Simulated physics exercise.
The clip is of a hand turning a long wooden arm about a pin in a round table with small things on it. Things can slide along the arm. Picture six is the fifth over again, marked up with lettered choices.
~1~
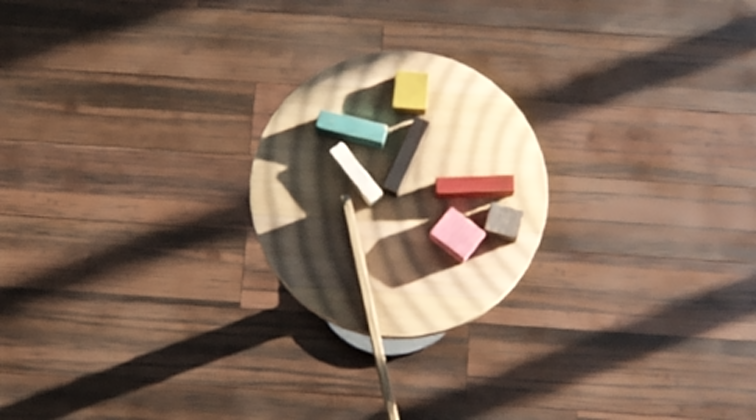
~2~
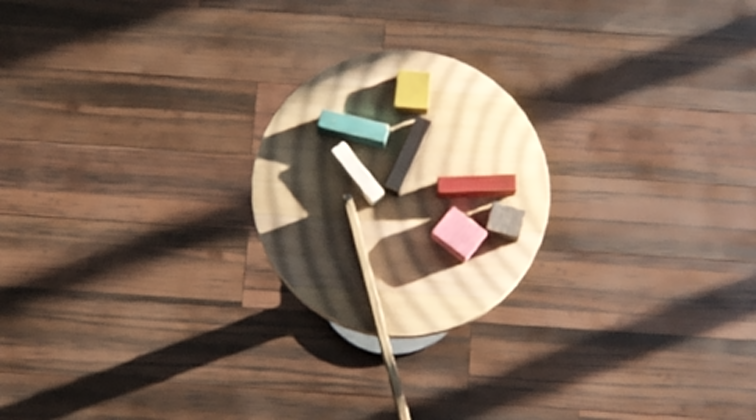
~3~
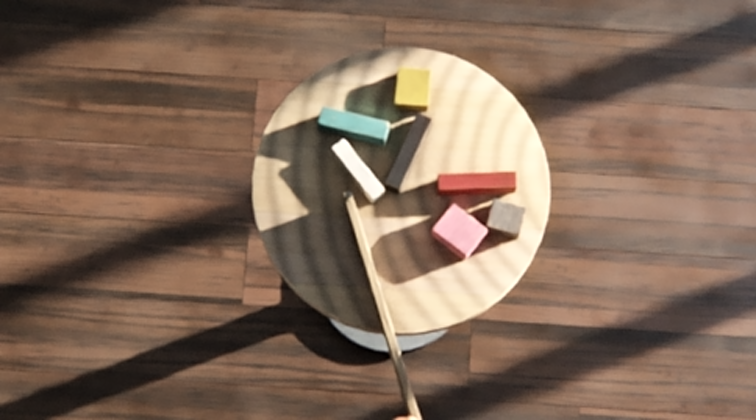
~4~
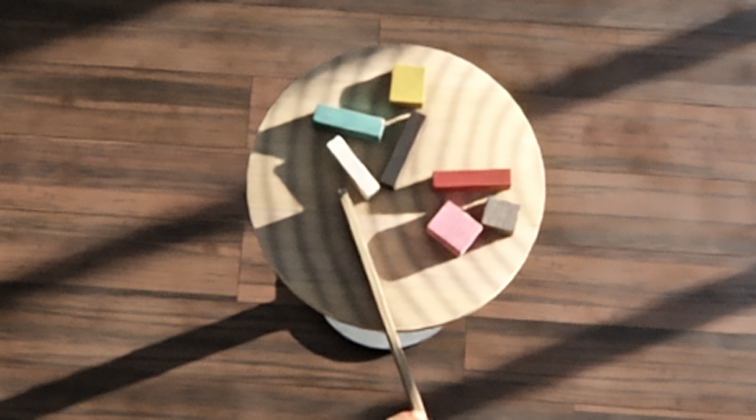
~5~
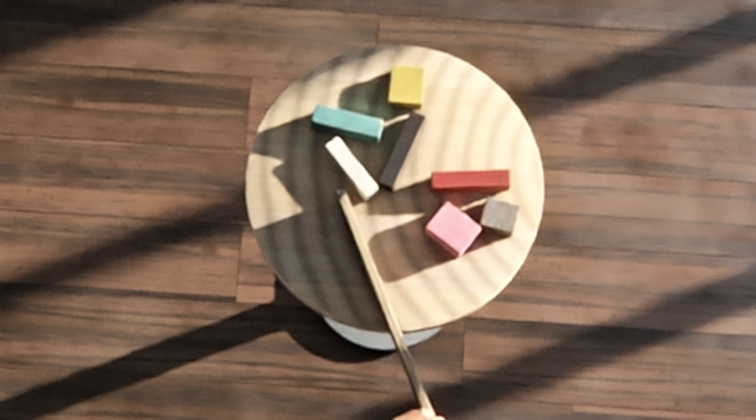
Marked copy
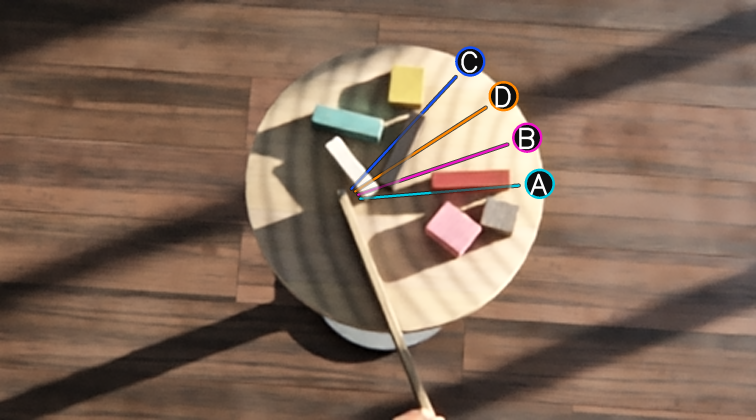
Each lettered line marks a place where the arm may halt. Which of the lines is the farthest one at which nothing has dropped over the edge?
Stop at C.
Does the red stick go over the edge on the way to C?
By then, no.
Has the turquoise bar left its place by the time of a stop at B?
By then, no.
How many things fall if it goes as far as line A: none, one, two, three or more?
The count is none.
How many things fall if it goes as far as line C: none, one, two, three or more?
The count is none.
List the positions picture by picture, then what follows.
In the first frame, grey block (504, 222); black stick (406, 157); yellow block (411, 93).
In the second frame, arm (372, 292); pink block (459, 235).
In the third frame, arm (376, 288); turquoise bar (353, 127).
In the fourth frame, arm (375, 284); grey block (501, 216).
In the fifth frame, arm (377, 284); yellow block (407, 87); pink block (453, 230); red stick (470, 181).
On the marked copy, A at (440, 192); B at (433, 169); C at (404, 132); D at (421, 149).
With C. Early on, arm (428, 238); grey block (499, 217); yellow block (407, 87).
Further on, arm (435, 172); grey block (488, 144); red stick (460, 123).
At the end, arm (406, 128); yellow block (386, 54); red stick (415, 60); nothing has fallen.
As for the rest, A is safe but short; B is safe but short; D is safe but short.
